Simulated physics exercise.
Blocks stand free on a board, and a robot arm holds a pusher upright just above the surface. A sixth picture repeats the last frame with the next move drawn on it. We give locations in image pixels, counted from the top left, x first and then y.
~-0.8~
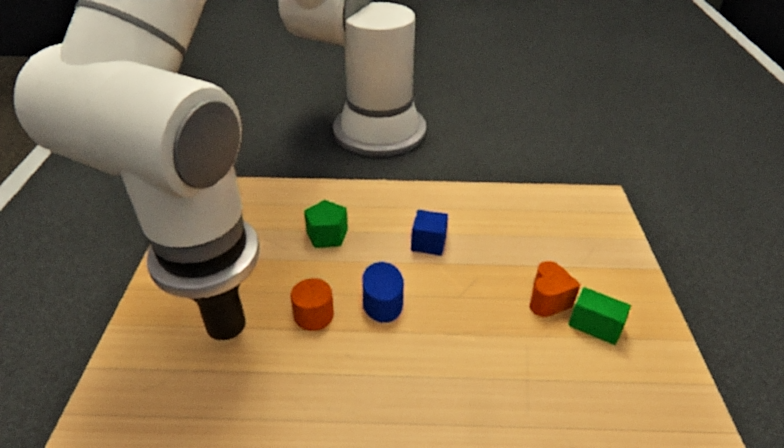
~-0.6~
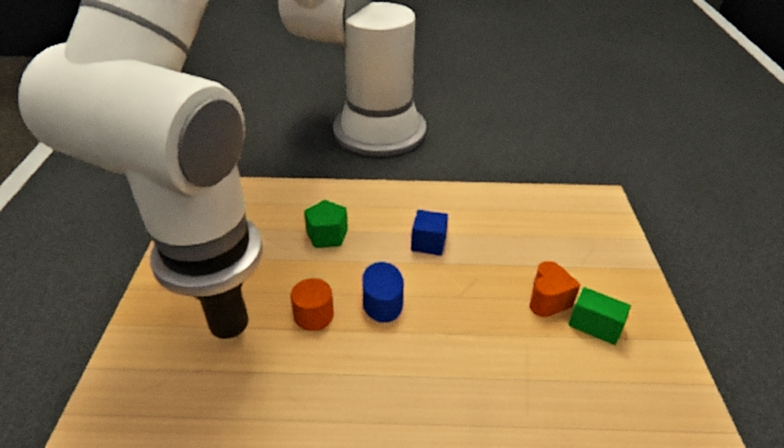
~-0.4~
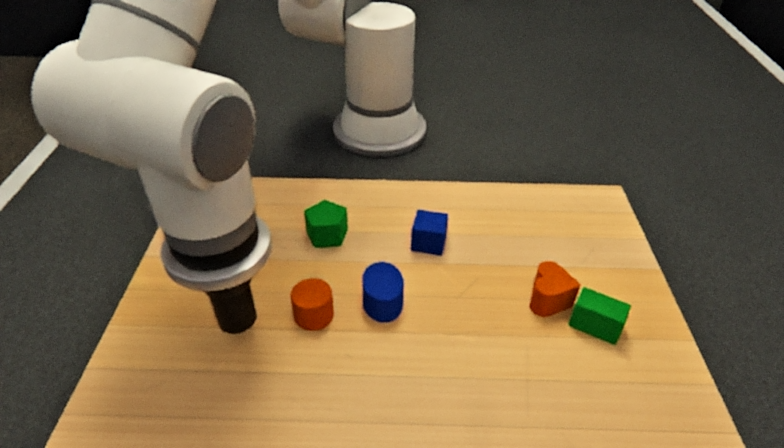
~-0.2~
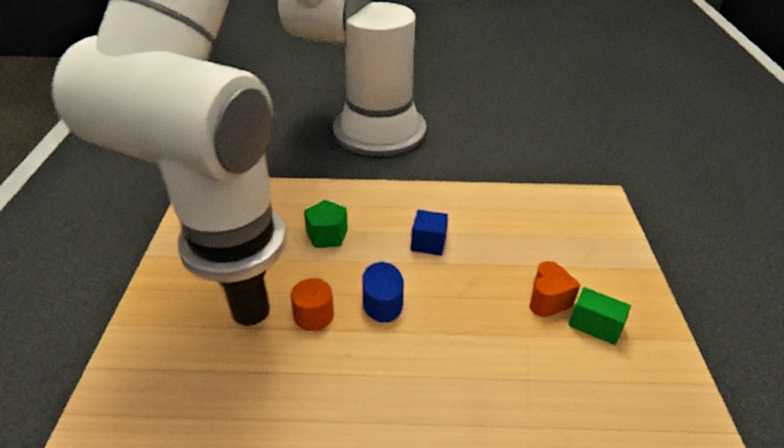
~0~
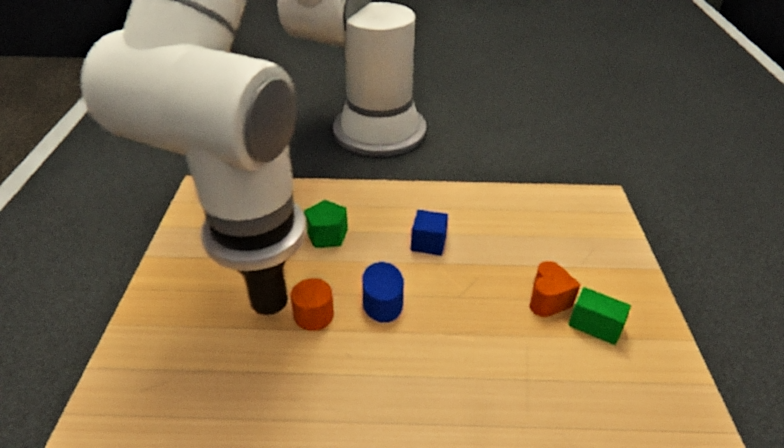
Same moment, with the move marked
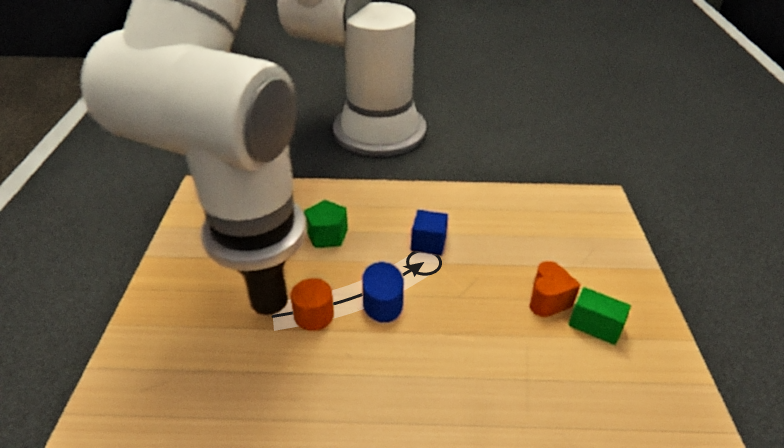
White robot arm sliding its black pusher slowly rightward over a wooden board, nearing an orange cylinder while the coloured blocks stay still.
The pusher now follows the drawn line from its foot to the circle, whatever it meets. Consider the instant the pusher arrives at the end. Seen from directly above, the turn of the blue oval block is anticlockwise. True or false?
True.
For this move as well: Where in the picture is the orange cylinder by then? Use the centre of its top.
The middle of its upper face will lie at (390, 294).
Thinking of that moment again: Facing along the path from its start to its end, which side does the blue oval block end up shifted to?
Shifts right.
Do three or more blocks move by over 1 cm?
No, it doesn't check out.
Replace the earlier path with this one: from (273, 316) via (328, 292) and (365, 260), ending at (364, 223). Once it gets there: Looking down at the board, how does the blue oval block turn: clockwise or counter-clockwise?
It spins anti-clockwise.
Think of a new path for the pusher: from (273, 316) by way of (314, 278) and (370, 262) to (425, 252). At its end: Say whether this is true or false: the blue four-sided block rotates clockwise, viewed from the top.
False
Path on the board, from (273, 316) by way of (357, 296) to (424, 262).
On the path given first. One third of the way, pusher (329, 289); orange cylinder (365, 291); blue oval block (404, 279), turned 30° anticlockwise.
Two thirds of the way, pusher (383, 270); orange cylinder (390, 294); blue oval block (431, 280), turned 75° anticlockwise.
At the end, pusher (425, 247); orange cylinder (390, 294); blue oval block (431, 280), turned 75° anticlockwise; blue four-sided block (432, 219).
